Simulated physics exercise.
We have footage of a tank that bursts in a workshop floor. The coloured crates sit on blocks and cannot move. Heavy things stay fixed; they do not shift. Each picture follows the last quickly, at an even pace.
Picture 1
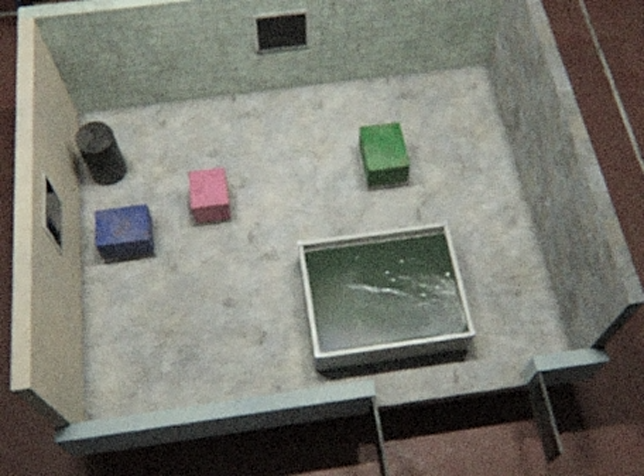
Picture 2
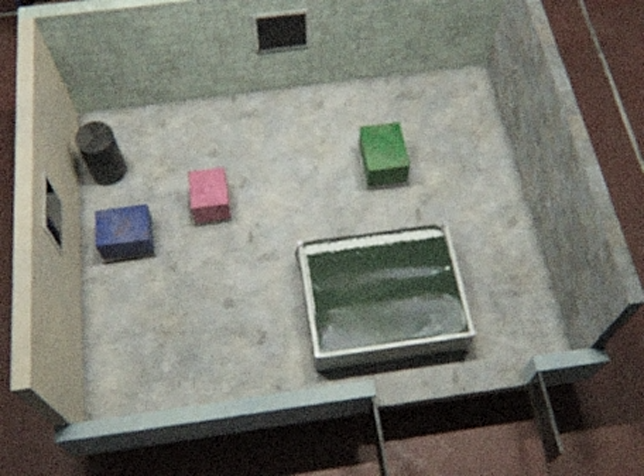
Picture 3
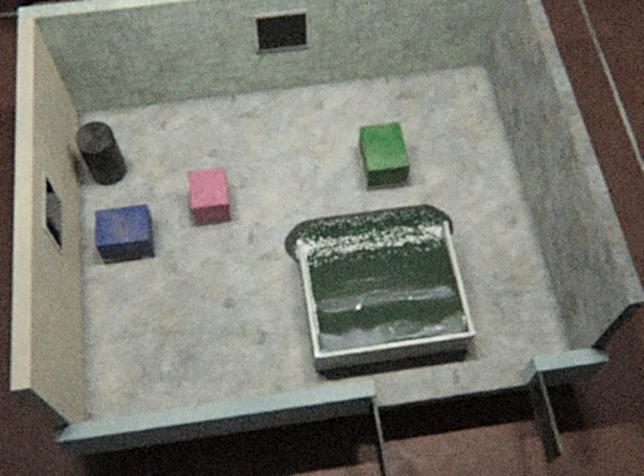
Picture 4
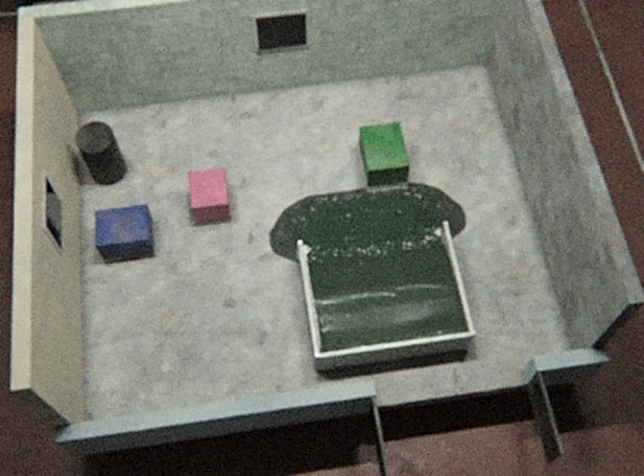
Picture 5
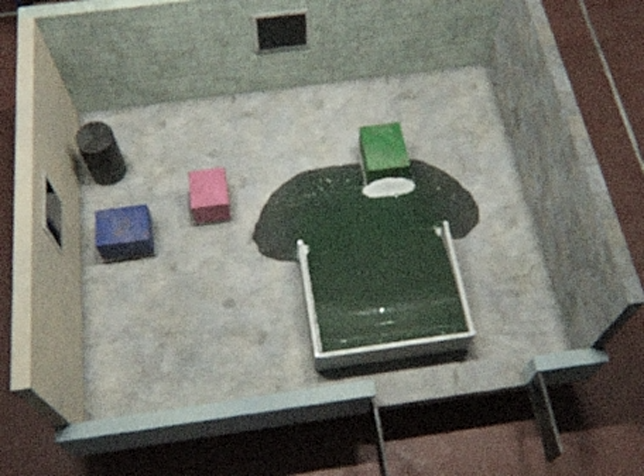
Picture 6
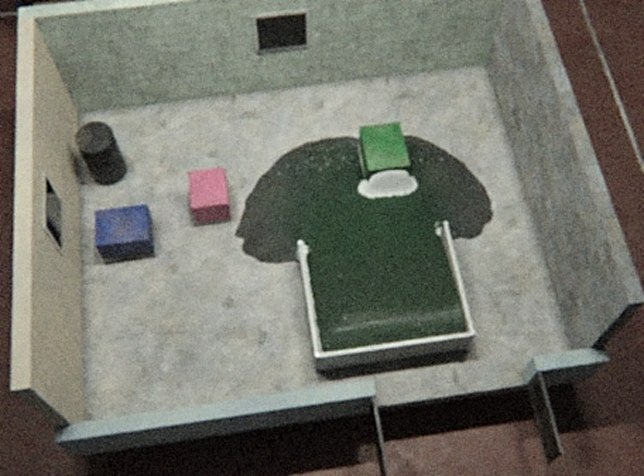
A tank of dark green water in a walled room burst open on its far side, and the water poured out, spreading across the floor and around the green block, while the blocks stayed put.
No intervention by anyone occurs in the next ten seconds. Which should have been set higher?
At the end, the blue crate is not missed by the water this time; the pink crate is not missed by the water this time; the green crate is not missed by the water this time.
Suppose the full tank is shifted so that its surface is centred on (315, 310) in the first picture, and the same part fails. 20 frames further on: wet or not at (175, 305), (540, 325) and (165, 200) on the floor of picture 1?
First drenched; next unwetted; last drenched.
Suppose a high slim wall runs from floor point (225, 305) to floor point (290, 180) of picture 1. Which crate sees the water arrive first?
That would be the one in green.
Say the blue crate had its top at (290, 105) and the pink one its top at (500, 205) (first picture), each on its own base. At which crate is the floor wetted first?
That would be the crate marked green.
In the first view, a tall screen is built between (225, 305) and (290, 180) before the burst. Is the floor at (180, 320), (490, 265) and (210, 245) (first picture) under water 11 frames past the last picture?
As listed: Not flooded, dry, not flooded.
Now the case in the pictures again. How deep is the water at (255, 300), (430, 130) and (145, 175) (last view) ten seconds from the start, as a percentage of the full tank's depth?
Estimate: 4, 8, 14 %.
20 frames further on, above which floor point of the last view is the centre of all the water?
My guess is about (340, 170).
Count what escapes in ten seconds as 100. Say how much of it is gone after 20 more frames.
It should be close to 0 percent by then.
A moment on, water covers 35 % of the floor; the blue crate not reached, the pink crate water round its plinth, the green crate water round its plinth.
Next, water covers 45 % of the floor; the blue crate not reached, the pink crate water round its plinth, the green crate water round its plinth.
Then, water covers 55 % of the floor; the blue crate water round its plinth, the pink crate water round its plinth, the green crate water round its plinth.
Later, water covers 75 % of the floor; the blue crate water round its plinth, the pink crate water round its plinth, the green crate water round its plinth.
In the end, water covers 100 % of the floor; the blue crate was topped, the pink crate was topped, the green crate was topped.
